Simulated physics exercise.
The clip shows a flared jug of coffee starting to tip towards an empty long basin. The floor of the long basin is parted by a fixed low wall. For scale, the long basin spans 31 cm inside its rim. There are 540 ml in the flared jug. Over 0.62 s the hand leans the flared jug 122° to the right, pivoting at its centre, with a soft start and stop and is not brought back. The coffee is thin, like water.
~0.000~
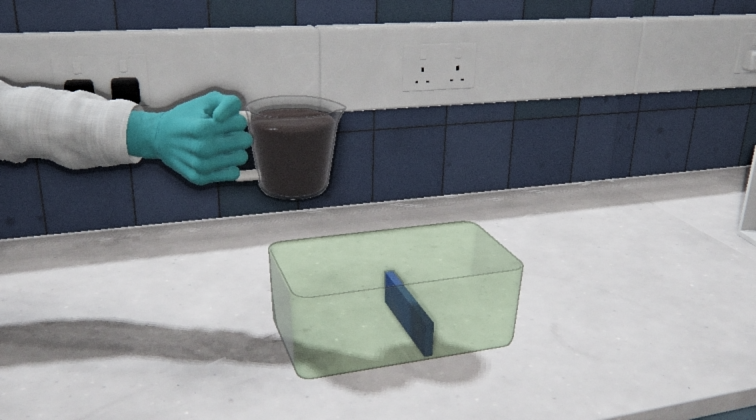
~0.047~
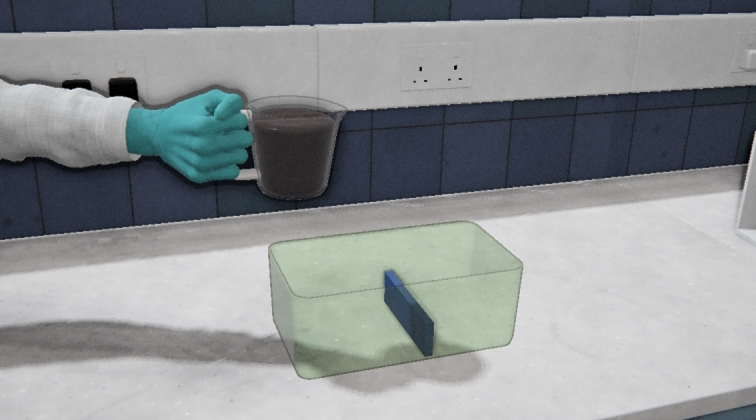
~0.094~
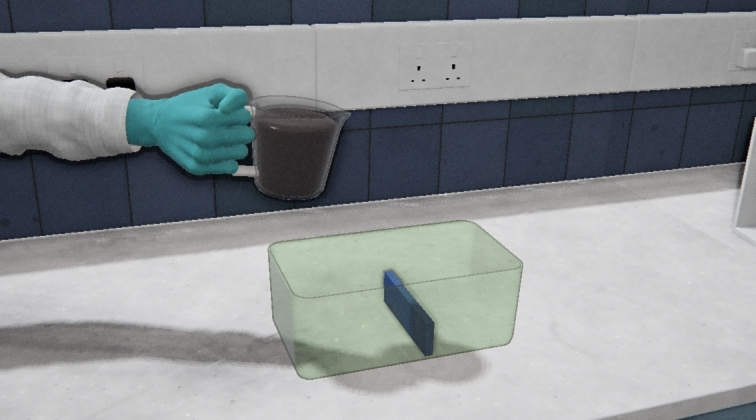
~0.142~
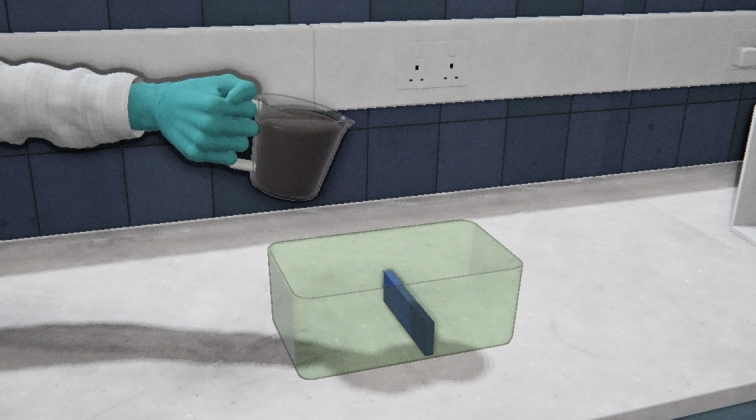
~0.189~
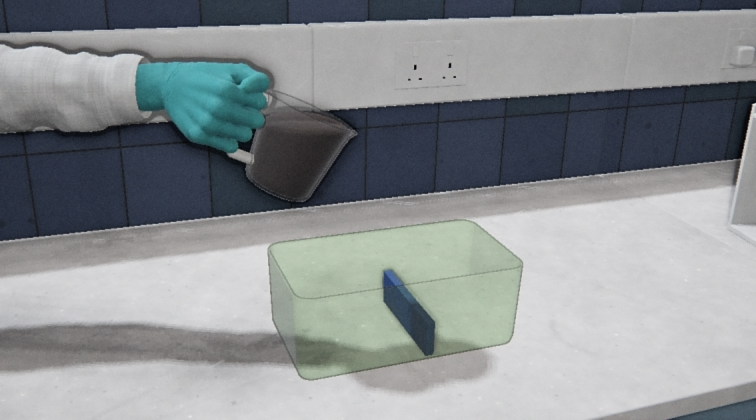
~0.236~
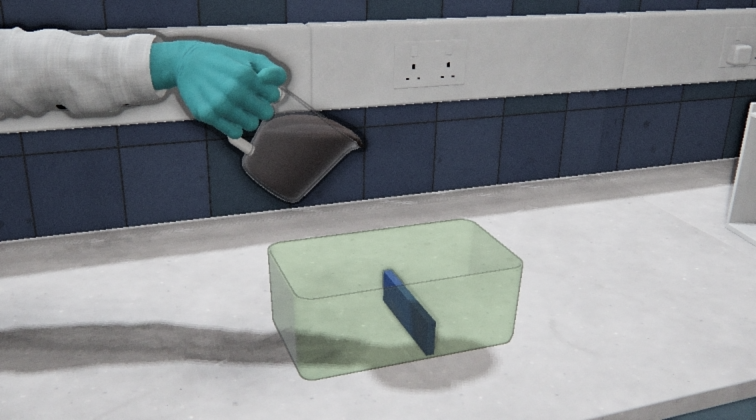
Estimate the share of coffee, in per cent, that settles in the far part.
About 10 per cent.
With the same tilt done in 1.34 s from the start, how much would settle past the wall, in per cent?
In that case some 15 per cent.
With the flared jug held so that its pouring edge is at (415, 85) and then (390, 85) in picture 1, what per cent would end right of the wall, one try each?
First 80, then 60 per cent.
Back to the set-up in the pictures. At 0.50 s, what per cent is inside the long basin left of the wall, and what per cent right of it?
Near 30 on the left, 4 on the right.
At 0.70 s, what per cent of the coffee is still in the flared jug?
Near 1 in a hundred.
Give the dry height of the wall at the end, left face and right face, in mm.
Left about 32 mm, right about 48 mm.
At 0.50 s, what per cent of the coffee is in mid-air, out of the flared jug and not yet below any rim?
Some 36 per cent.
Then, 0.50 s in, the tilt is 111° and 30 per cent is still to pour, 31 is left of the wall and 4 right of it.
Then, 0.70 s in, the tilt is 122° and 1 per cent is still to pour, 86 is left of the wall and 5 right of it.
Then, 0.90 s in, the tilt is 122° and 0 per cent is still to pour, 83 is left of the wall and 10 right of it.
Then, 1.12 s in, the tilt is 122° and 0 per cent is still to pour, 84 is left of the wall and 10 right of it.
Finally, 84 per cent lies left of the wall, 10 right of it and 6 outside.
